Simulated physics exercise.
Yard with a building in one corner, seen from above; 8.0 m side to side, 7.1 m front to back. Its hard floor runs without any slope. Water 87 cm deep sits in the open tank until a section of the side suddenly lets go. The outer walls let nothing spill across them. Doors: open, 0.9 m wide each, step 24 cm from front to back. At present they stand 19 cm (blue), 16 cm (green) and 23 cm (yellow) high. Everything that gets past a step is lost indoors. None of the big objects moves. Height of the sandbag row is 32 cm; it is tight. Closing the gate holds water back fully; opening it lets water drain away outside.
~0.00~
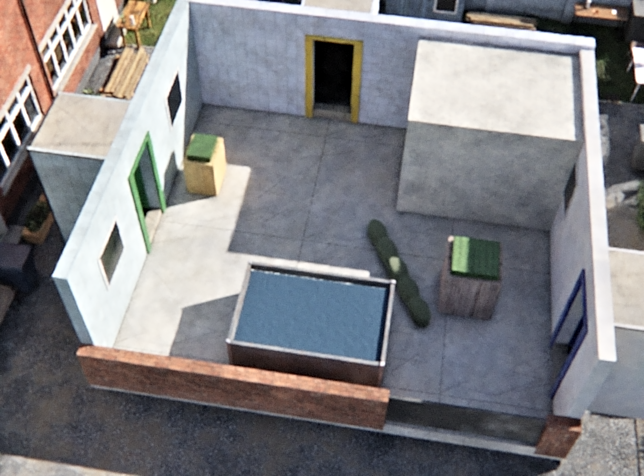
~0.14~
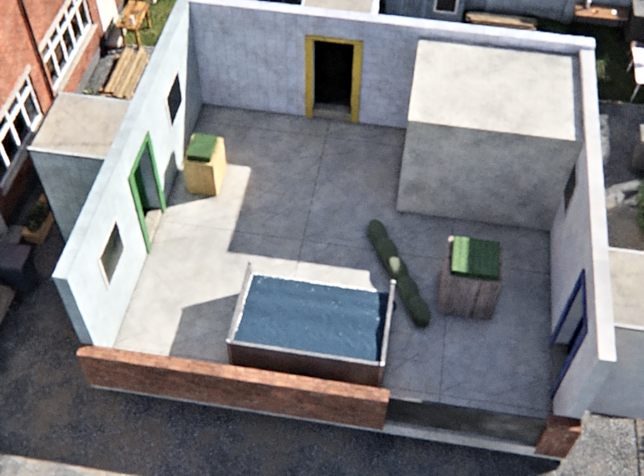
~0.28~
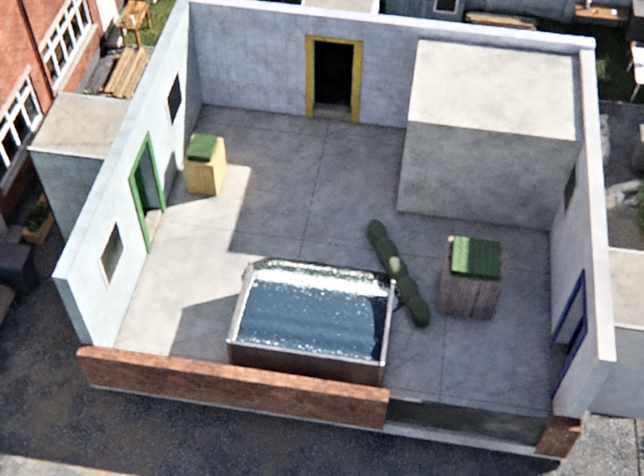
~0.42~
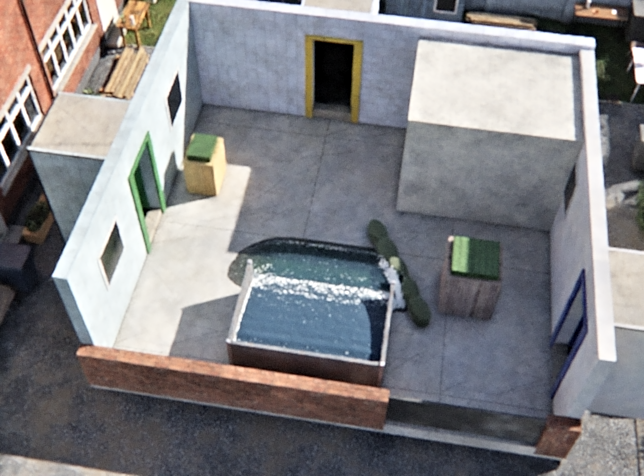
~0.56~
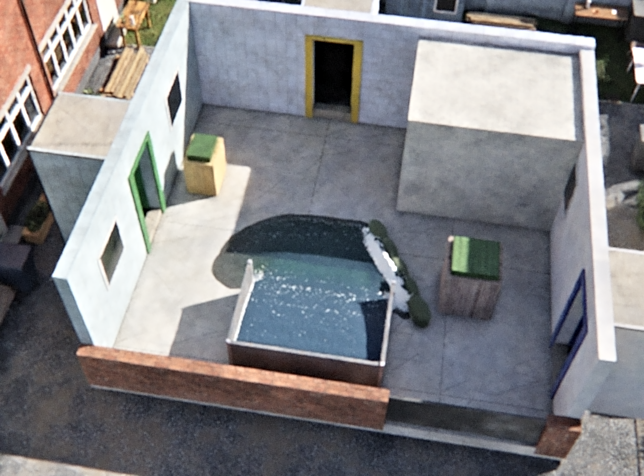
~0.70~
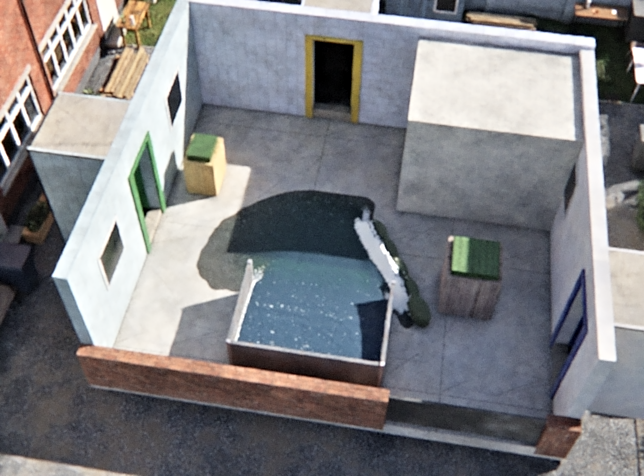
Water pours over the tank's far side, spreads across the yard and foams against the sandbags.
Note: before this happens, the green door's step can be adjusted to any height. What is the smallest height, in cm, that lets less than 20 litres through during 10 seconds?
About 8 cm.
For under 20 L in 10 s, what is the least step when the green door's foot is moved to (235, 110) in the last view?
32 cm.
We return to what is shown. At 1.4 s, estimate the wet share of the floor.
Wet share: Near 45 %.
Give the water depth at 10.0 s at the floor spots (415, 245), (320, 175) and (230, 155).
First 2, then 9, then 7 cm.
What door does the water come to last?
The blue door comes last.
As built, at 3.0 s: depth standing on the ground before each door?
Blue door: 0 cm; green door: 5 cm; yellow door: 30 cm.
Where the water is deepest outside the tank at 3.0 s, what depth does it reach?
I'd estimate roughly 56 cm.
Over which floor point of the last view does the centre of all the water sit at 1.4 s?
I'd put it close to (321, 269).
After 1.4 s water covers 45 % of the floor, deepest (44 cm) near (376, 253); it has not reached the green door.
After 3.0 s water covers 60 % of the floor, deepest (56 cm) near (203, 105); 5 cm at the green door, 0 litres in over its 16 cm step.
After 10.0 s water covers 95 % of the floor, deepest (17 cm) near (227, 369); 11 cm at the green door, 0 litres in over its 16 cm step.
At the green door as built, the water arrived by 1.6 s and peaked near 13 cm at 5.2 s.
With a step of 7 cm, 35 litres would have come in within the 10 s; with 10 cm, 6 litres. So under 20 litres takes about 8 cm.
